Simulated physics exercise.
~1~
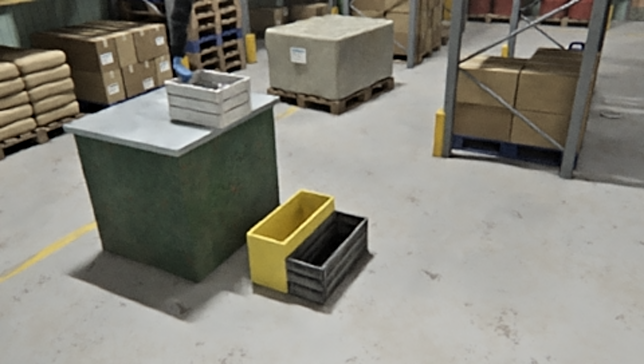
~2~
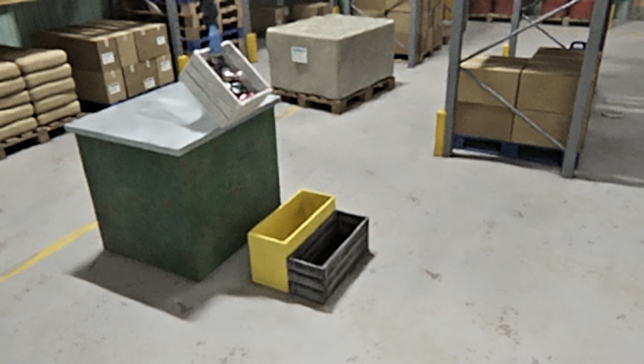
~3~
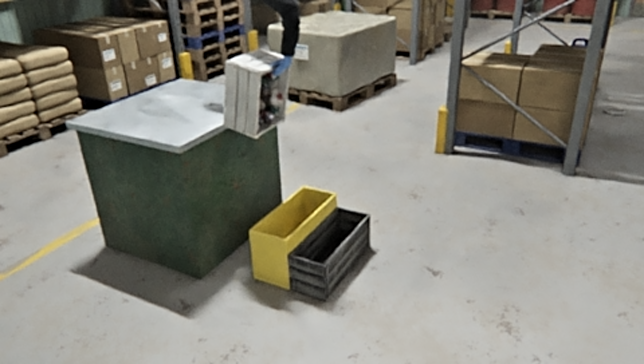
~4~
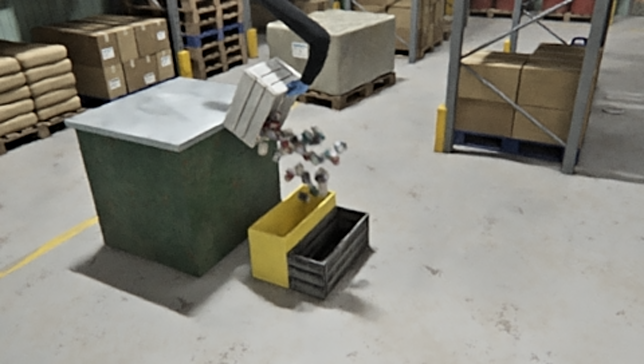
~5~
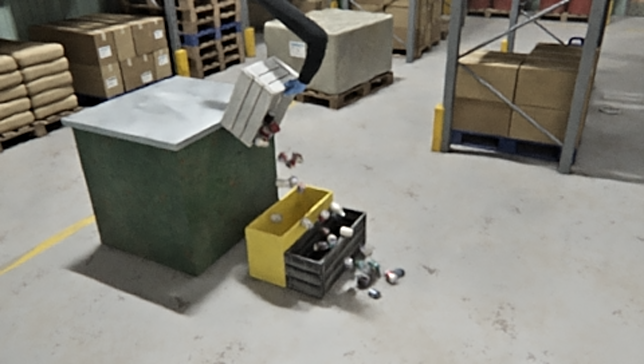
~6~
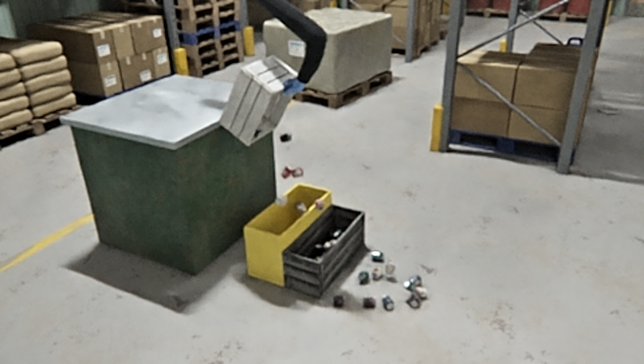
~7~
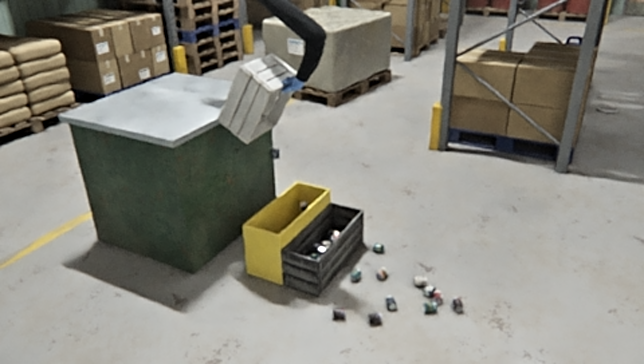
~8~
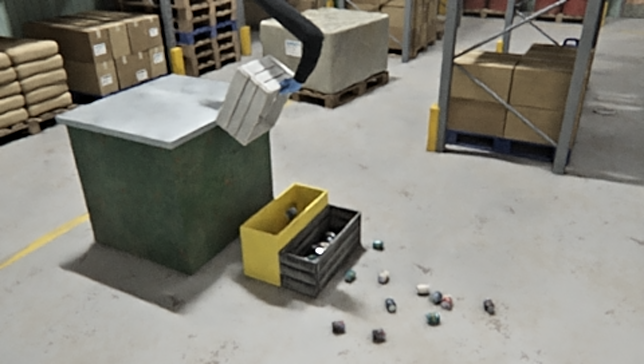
A dark arm tips small cans from a white tote into two tubs, spilling some.
